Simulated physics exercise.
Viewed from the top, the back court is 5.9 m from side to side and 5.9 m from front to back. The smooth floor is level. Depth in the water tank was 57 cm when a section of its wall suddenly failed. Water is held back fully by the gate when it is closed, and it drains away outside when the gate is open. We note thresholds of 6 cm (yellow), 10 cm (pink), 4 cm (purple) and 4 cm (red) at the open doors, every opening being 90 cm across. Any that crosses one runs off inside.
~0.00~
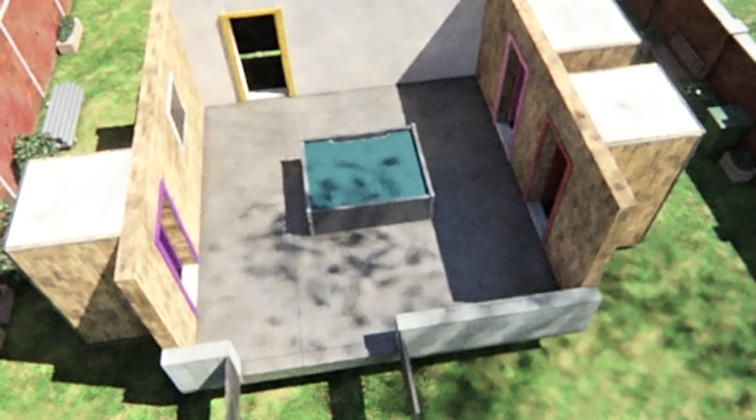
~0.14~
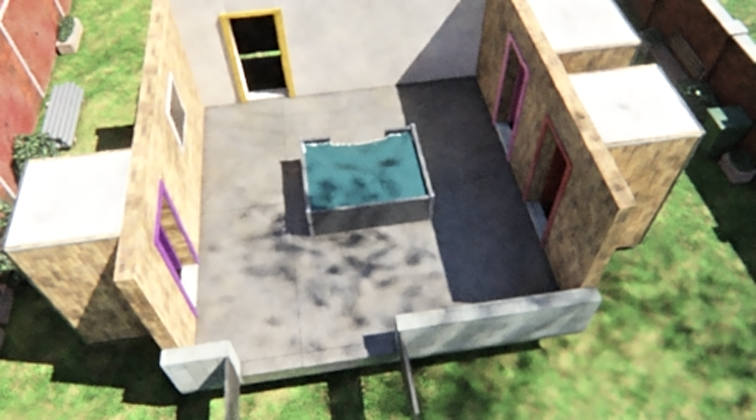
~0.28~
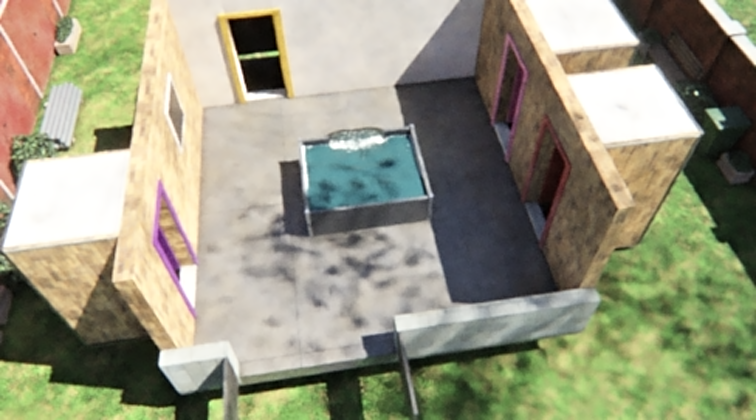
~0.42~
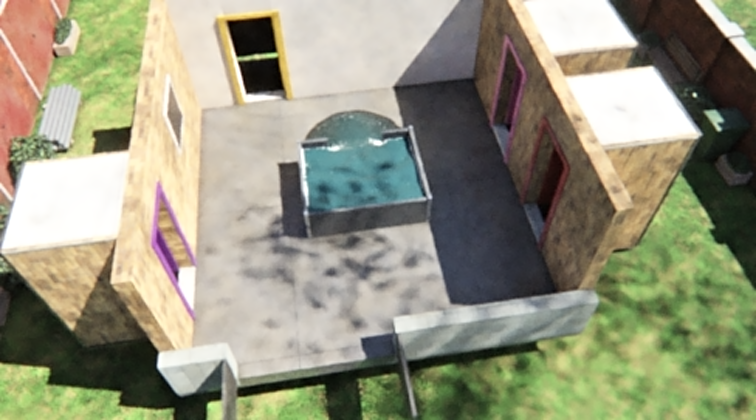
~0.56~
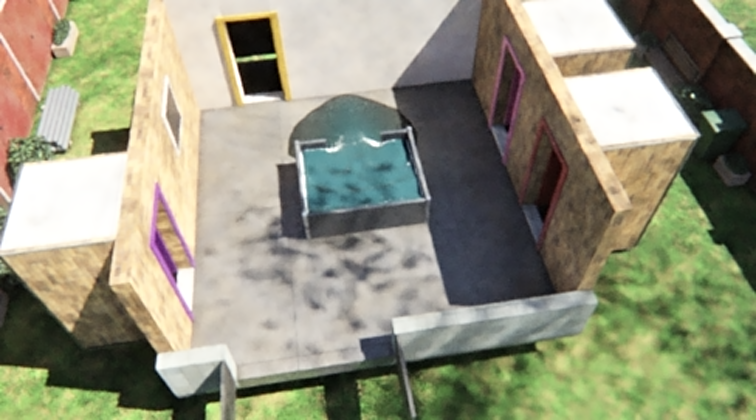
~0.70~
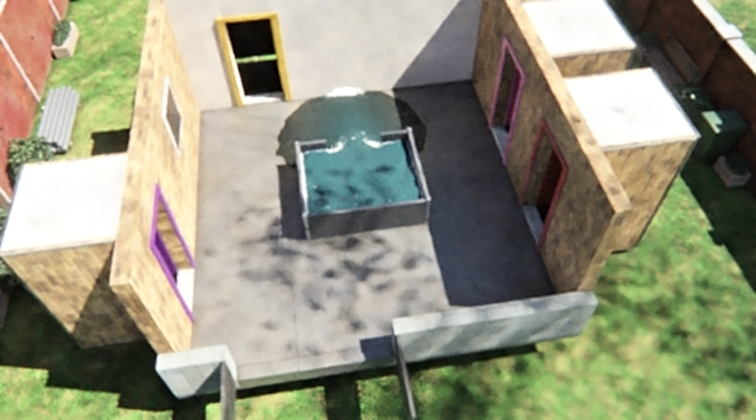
A walled back court with a smooth grey floor is seen from high above, with grass around it and a low pale wall and gate along the near side. A teal water tank stands in the middle, between a yellow-framed door behind, a purple-framed opening at left and pink and red ones at right. Water pours through the tank's far side and spreads backward in a widening, rounded sheet, while the view barely shifts.
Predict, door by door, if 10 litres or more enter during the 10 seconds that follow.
Yellow door: Beyond the set amount, pink door: Short of the set amount, purple door: Short of the set amount, red door: Short of the set amount.
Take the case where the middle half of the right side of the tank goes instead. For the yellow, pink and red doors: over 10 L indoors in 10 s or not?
So yellow stays lower, pink tops it, red tops it.
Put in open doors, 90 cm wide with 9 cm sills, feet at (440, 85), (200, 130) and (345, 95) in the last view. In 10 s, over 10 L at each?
The first one exceeds it, the second one exceeds it, and the third one exceeds it.
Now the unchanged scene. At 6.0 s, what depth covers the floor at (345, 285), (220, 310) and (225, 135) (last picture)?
Reading - approx. 0 / 2 / 11 cm.
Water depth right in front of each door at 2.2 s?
Depths in centimetres - yellow: 12, pink: 0, purple: 0, red: 0.
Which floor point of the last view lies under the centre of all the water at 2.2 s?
The water's centre is around (356, 156).
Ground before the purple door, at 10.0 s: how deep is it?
2.5 cm.
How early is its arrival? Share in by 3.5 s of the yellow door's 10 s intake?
About 70 per cent.
After 1.4 s water covers 20 % of the floor and is deepest (33 cm) near (356, 158); yellow door 12 cm at the sill, 0 L in, pink door not reached, purple door not reached, red door not reached.
After 2.2 s water covers 25 % of the floor and is deepest (30 cm) near (467, 84); yellow door 12 cm at the sill, 16 L in, pink door not reached, purple door not reached, red door not reached.
After 3.5 s water covers 40 % of the floor and is deepest (21 cm) near (467, 84); yellow door 9 cm at the sill, 35 L in, pink door 8 cm at the sill, 0 L in, purple door not reached, red door not reached.
After 6.0 s water covers 85 % of the floor and is deepest (13 cm) near (472, 94); yellow door 6 cm at the sill, 47 L in, pink door 7 cm at the sill, 0 L in, purple door 3 cm at the sill, 0 L in, red door 3 cm at the sill, 0 L in.
After 10.0 s water covers 95 % of the floor and is deepest (8 cm) near (272, 318); yellow door 5 cm at the sill, 51 L in, pink door 4 cm at the sill, 0 L in, purple door 2 cm at the sill, 0 L in, red door 4 cm at the sill, 0 L in.
